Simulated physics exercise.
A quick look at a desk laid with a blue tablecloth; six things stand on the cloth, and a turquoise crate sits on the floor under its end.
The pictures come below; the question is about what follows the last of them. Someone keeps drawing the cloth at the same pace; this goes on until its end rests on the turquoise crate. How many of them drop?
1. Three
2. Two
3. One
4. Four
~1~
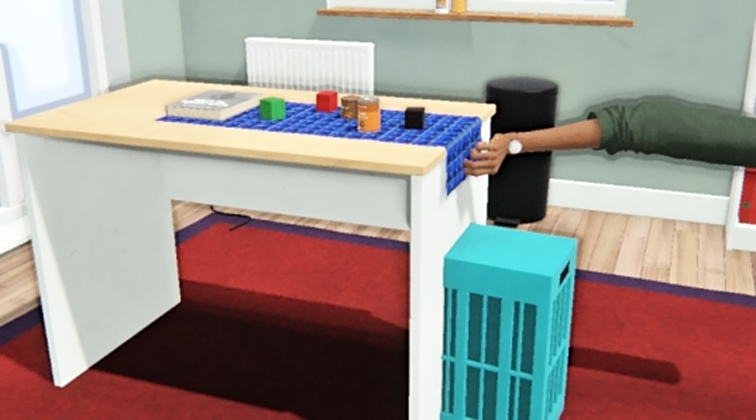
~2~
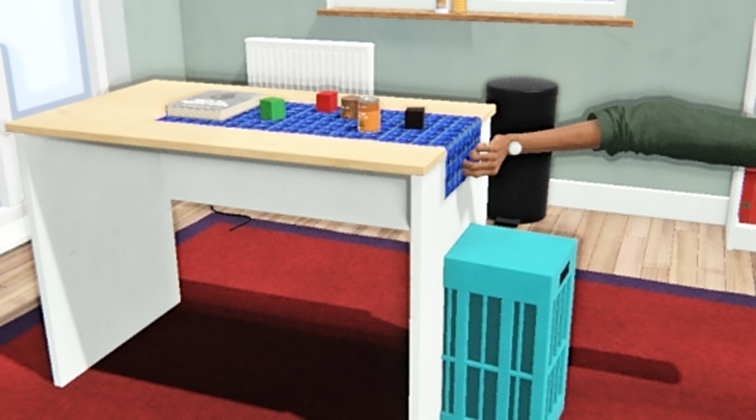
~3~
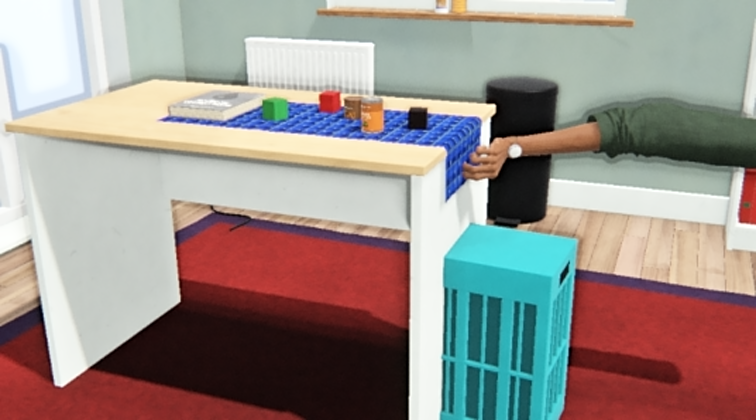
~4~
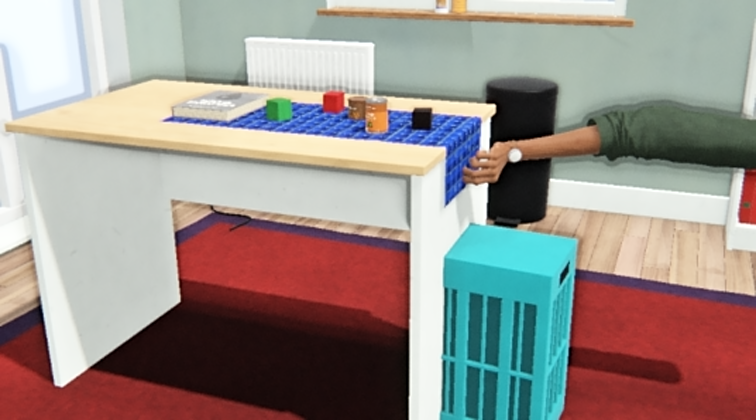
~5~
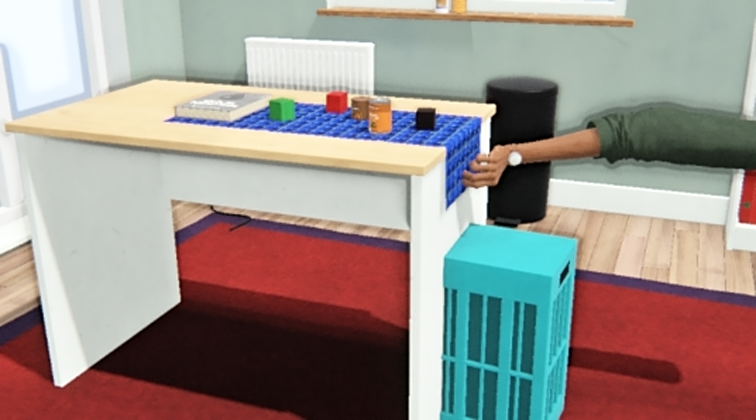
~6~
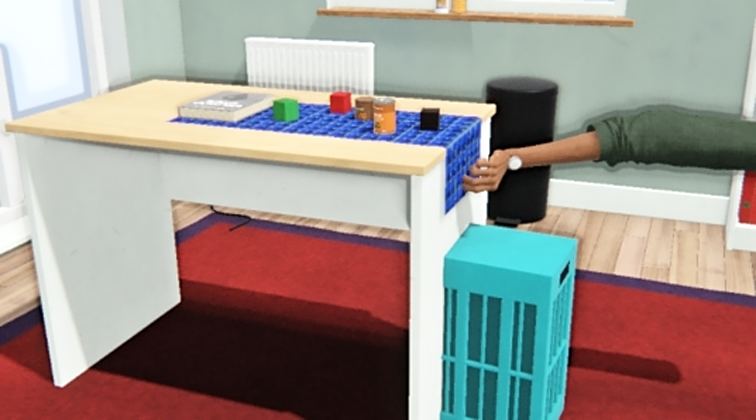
Answer: 3.
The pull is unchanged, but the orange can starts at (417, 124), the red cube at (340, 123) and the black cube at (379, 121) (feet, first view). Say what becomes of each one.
In the end the orange can is no longer on top, the red cube is still on top, and the black cube is still on top.
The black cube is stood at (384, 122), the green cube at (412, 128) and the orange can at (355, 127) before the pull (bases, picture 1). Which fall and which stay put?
Black cube - stays aboard. Green cube - leaves the top. Orange can - stays aboard.
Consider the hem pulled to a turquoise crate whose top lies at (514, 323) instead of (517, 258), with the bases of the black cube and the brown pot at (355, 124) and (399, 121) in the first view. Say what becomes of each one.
Here's what happens: The black cube leaves its perch, the brown pot leaves its perch.
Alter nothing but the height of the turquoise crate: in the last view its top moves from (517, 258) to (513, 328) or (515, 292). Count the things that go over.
Then 3 and 2.
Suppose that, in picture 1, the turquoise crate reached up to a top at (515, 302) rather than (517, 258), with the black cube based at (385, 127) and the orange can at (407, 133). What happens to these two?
The black cube is lost, the orange can is lost.
Soon after, hem near (464, 216); all still up.
Then, hem on the crate; black cube gone.
At rest, hem on the crate; black cube gone. It carries off one.
